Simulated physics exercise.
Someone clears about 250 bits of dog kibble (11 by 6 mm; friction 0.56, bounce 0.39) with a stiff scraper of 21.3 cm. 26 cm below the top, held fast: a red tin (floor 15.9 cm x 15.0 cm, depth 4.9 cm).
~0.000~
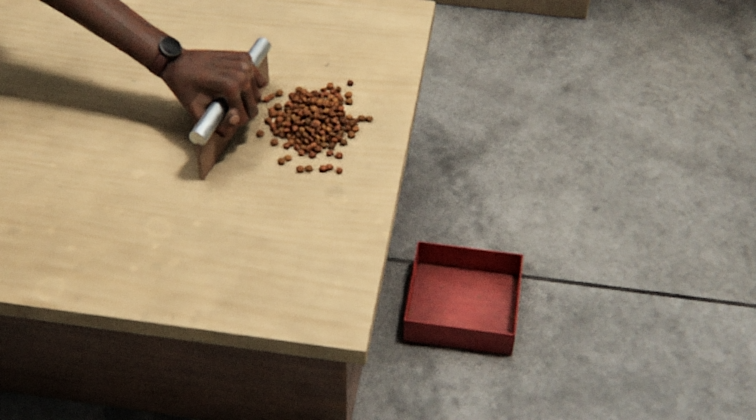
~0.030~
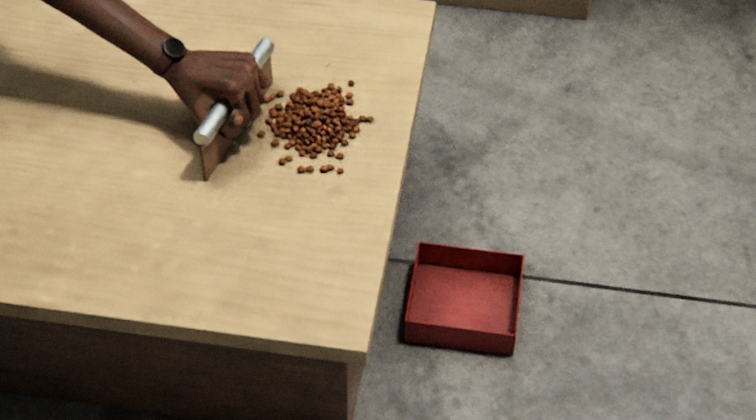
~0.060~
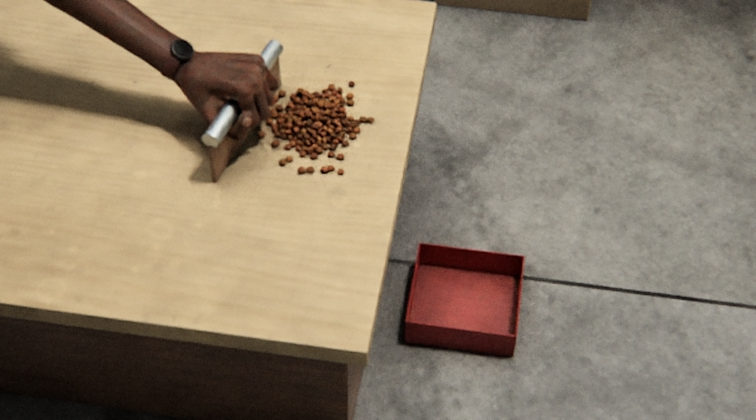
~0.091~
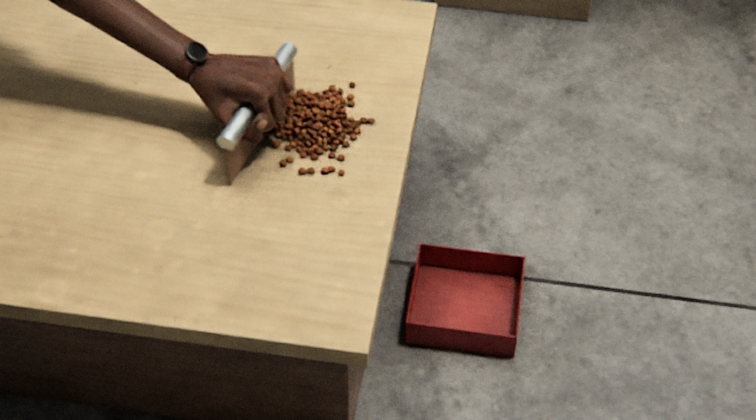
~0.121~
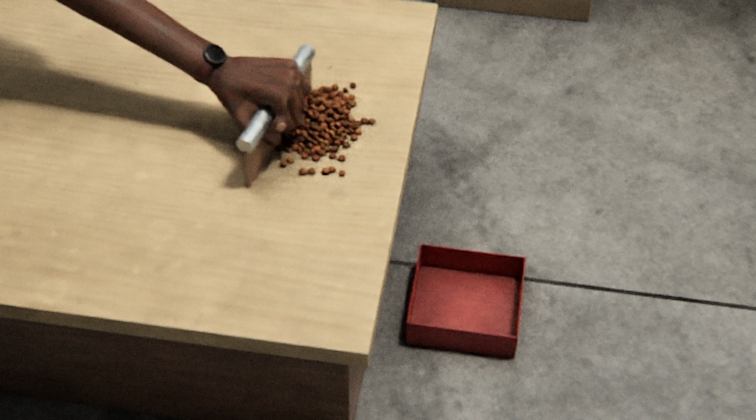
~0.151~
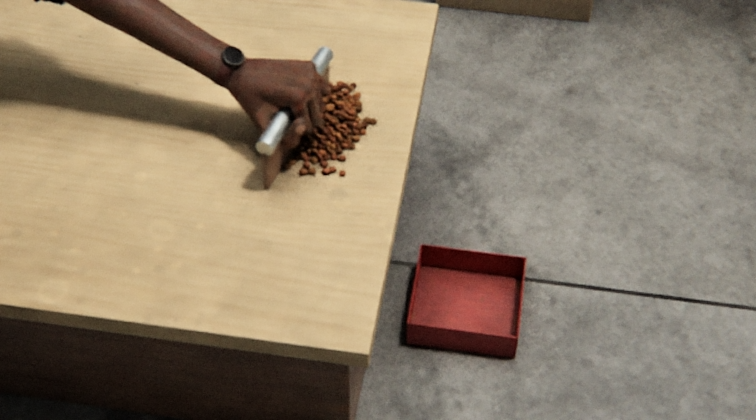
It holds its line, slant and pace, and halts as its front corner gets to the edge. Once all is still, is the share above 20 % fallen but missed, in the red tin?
Fallen but missed: Above; in the red tin: Above.
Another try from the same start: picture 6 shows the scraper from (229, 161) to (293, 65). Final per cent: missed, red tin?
Missed 20, red tin 55.
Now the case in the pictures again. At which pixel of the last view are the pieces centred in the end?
At about (501, 279).
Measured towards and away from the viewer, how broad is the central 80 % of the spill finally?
About 26 cm.
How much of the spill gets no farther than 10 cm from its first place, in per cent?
About 0 per cent.
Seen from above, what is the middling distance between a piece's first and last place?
Roughly 28 cm.
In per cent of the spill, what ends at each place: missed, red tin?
Missed 50, red tin 40.
Then, at 0.29 s, scraper 20 cm from its start, spill 19 cm wide; still on top 100 %.
Then, at 0.43 s, scraper 22 cm from its start, spill 22 cm wide; off the edge, not caught 80 %, still on top 20 %.
After 0.56 s, scraper 22 cm from its start, spill 25 cm wide; red tin 35 %, off the edge, not caught 50 %, still on top 15 %.
At rest (1.5 s), red tin 40 %, fallen but missed 50 %, still on top 15 %.
